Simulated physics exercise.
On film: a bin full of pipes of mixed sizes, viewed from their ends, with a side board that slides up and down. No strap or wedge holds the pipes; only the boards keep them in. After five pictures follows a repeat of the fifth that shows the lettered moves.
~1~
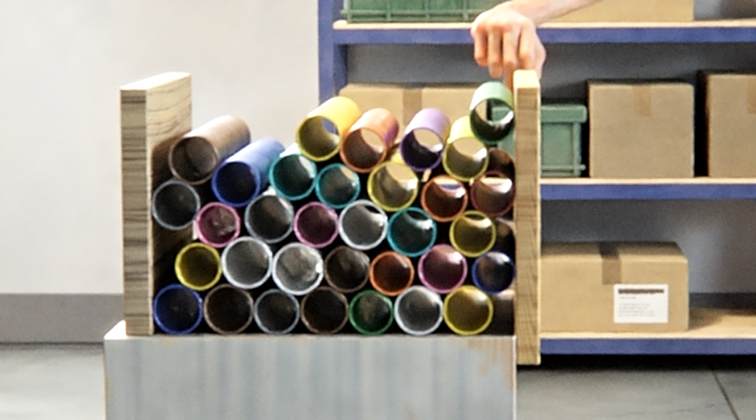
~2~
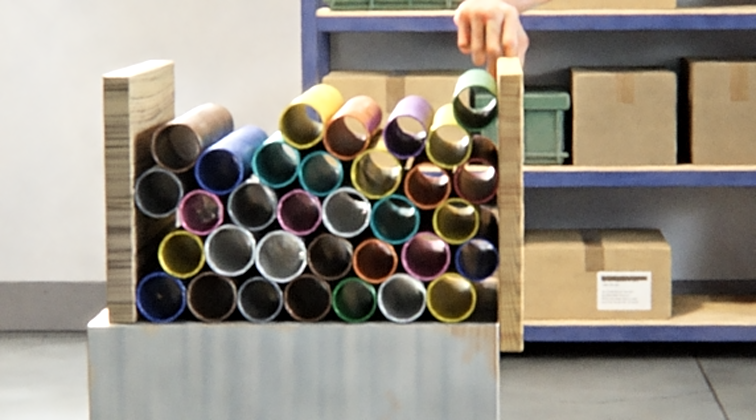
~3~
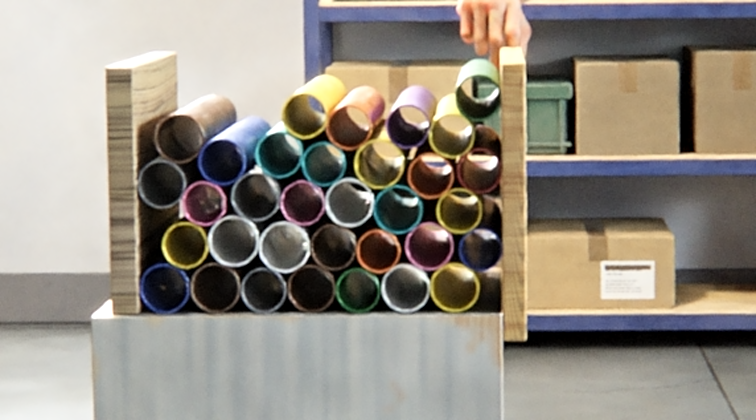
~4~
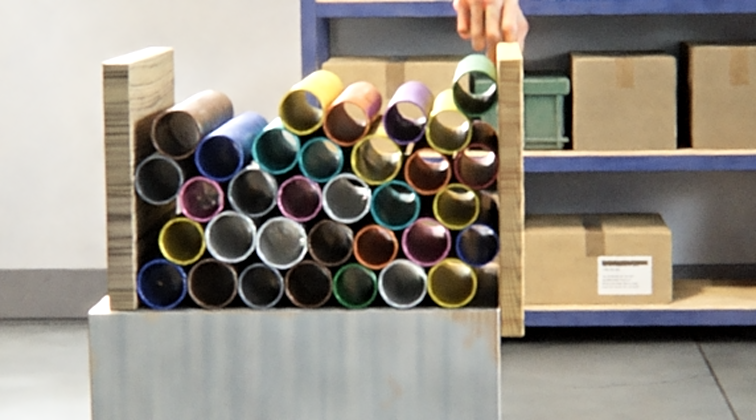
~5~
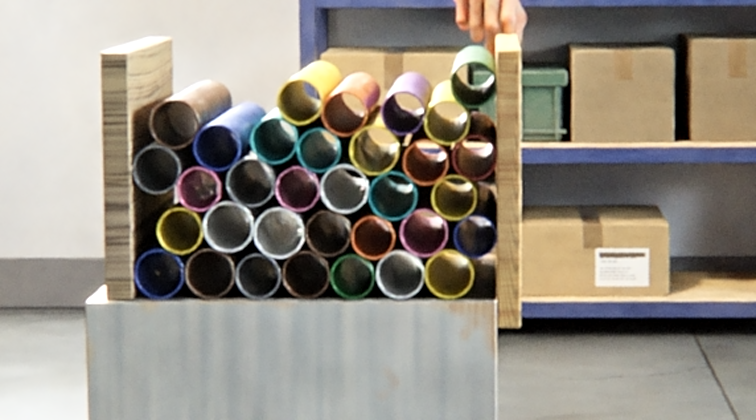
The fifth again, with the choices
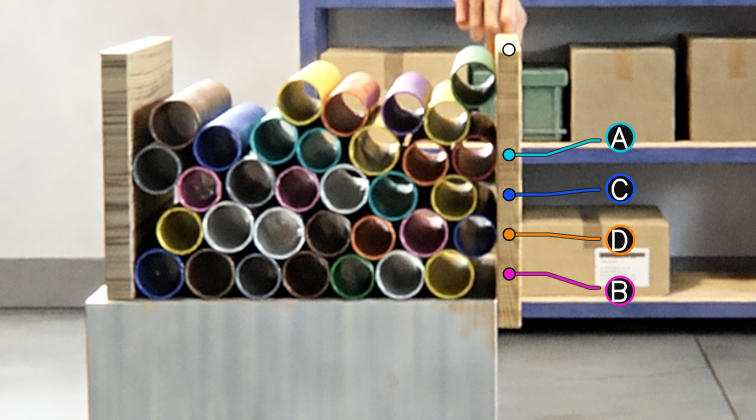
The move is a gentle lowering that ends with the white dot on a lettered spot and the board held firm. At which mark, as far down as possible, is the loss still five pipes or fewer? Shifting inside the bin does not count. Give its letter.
At most to D.
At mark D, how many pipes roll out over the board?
At D the number is three.
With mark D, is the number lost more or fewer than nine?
It loses fewer than nine.
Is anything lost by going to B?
At B: Yes.
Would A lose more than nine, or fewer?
Fewer than nine.
On the marked copy, A at (509, 155); B at (509, 274); C at (509, 194); D at (509, 234); the white dot at (509, 50).
With D. Early on, top of the board (497, 134).
Further on, top of the board (497, 230).
At the end, top of the board (497, 233), three out over the board.
As for the rest, A one out over the board; B more than five out over the board; C one out over the board.
